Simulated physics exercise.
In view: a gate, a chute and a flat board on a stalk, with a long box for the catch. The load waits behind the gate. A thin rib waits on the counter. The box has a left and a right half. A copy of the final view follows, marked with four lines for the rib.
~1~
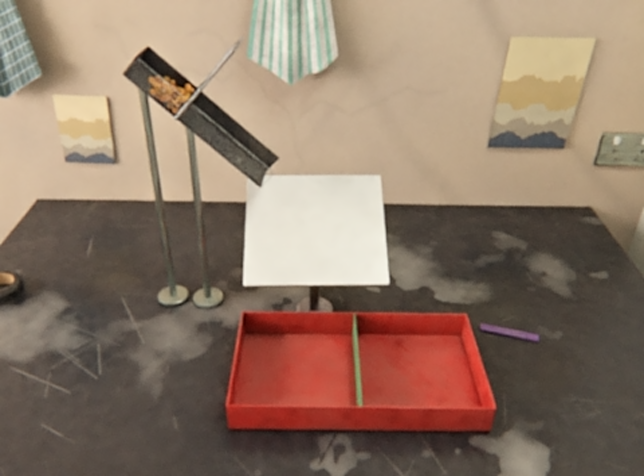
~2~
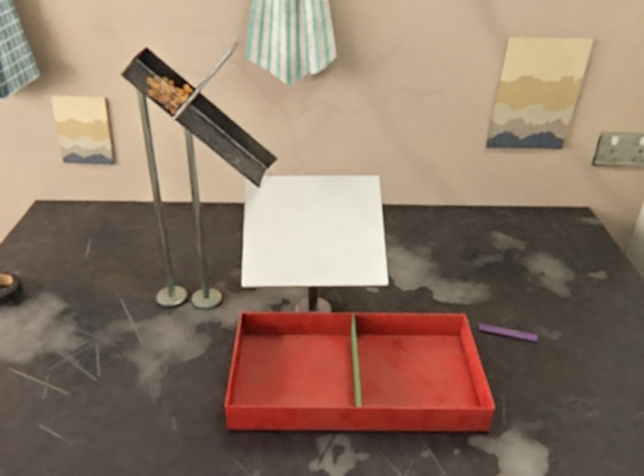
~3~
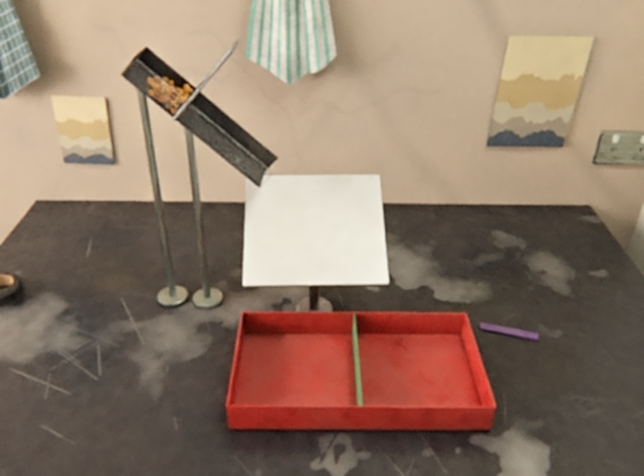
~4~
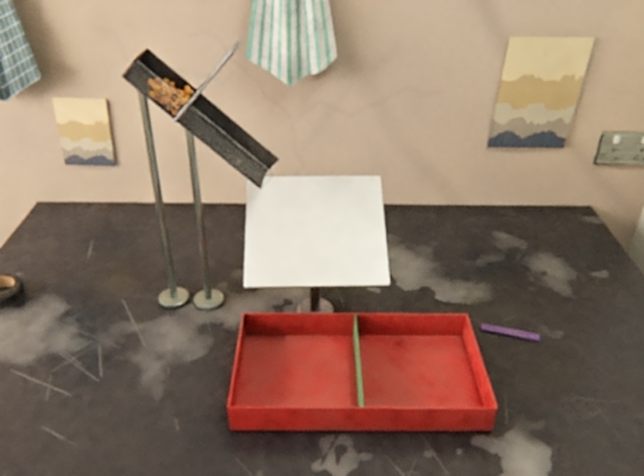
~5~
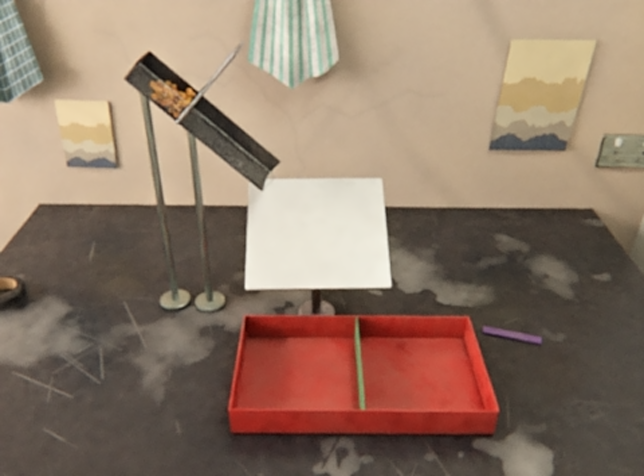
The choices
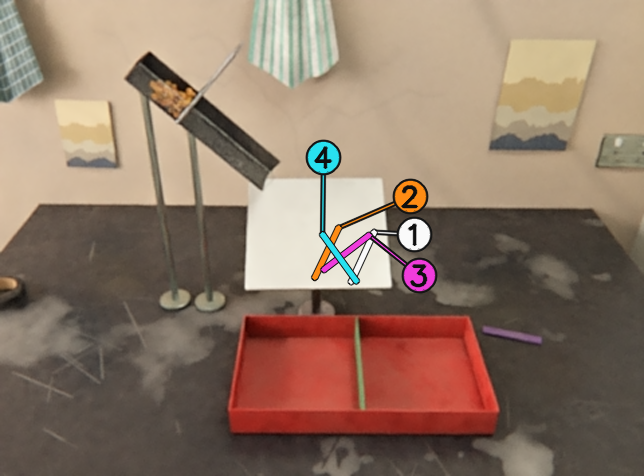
Small brown lumps sit still behind the gate of a sloping dark chute, above a tilted white board and a red box with a green divider; nothing moves apart from a very slight shift of the whole view.
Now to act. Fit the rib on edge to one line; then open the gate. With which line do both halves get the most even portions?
Choose 4.
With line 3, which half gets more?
More lands on the left.
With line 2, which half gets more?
Left.
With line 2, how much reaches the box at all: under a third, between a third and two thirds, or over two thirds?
Over two thirds.
On the marked copy, line 1 from (374, 232) to (351, 281); line 2 from (338, 227) to (314, 277); line 3 from (369, 235) to (323, 269); line 4 from (322, 234) to (356, 281).
For line 1, of what is caught, nearly all in the left half, a small part in the right.
For line 2, of what is caught, most in the left half, a small part in the right.
For line 3, of what is caught, nearly all in the left half, a small part in the right.
For line 4, of what is caught, about two thirds in the left half, about a third in the right.
